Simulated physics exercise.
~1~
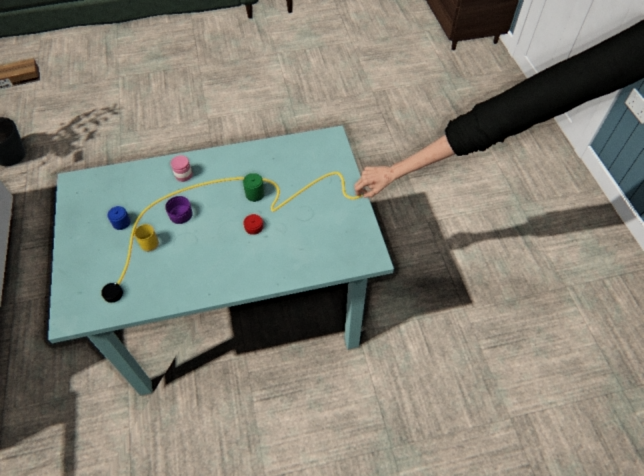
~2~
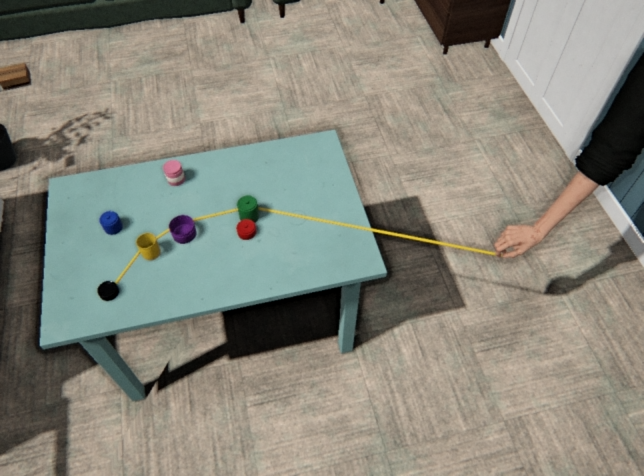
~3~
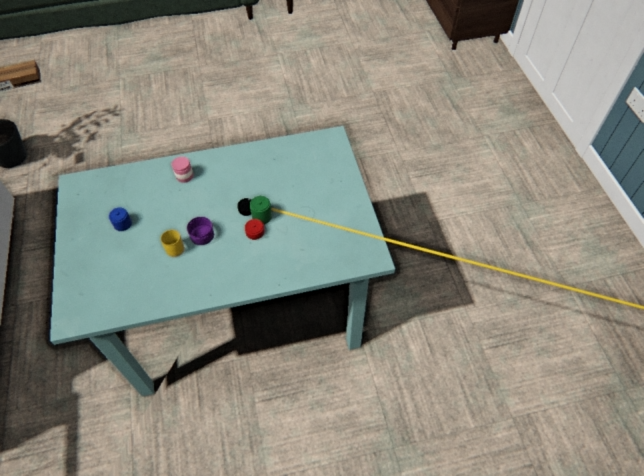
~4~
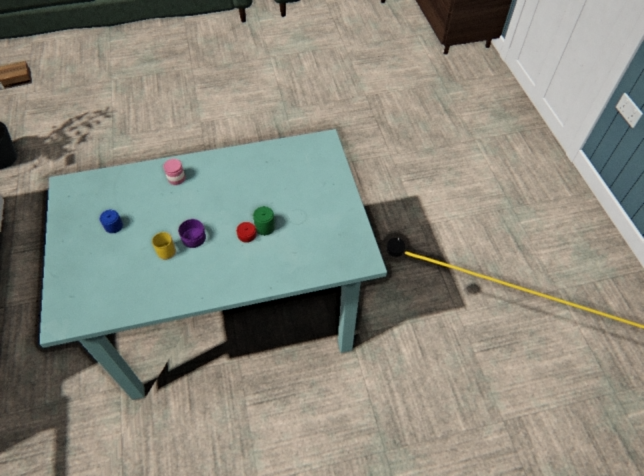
On a pale teal side table, a hand pulls a yellow cord to the right, dragging a round black object past pots, cups and a tin, nudging the yellow mug, purple cup and green pot, until it leaves the table's right edge with everything else still upright on top.
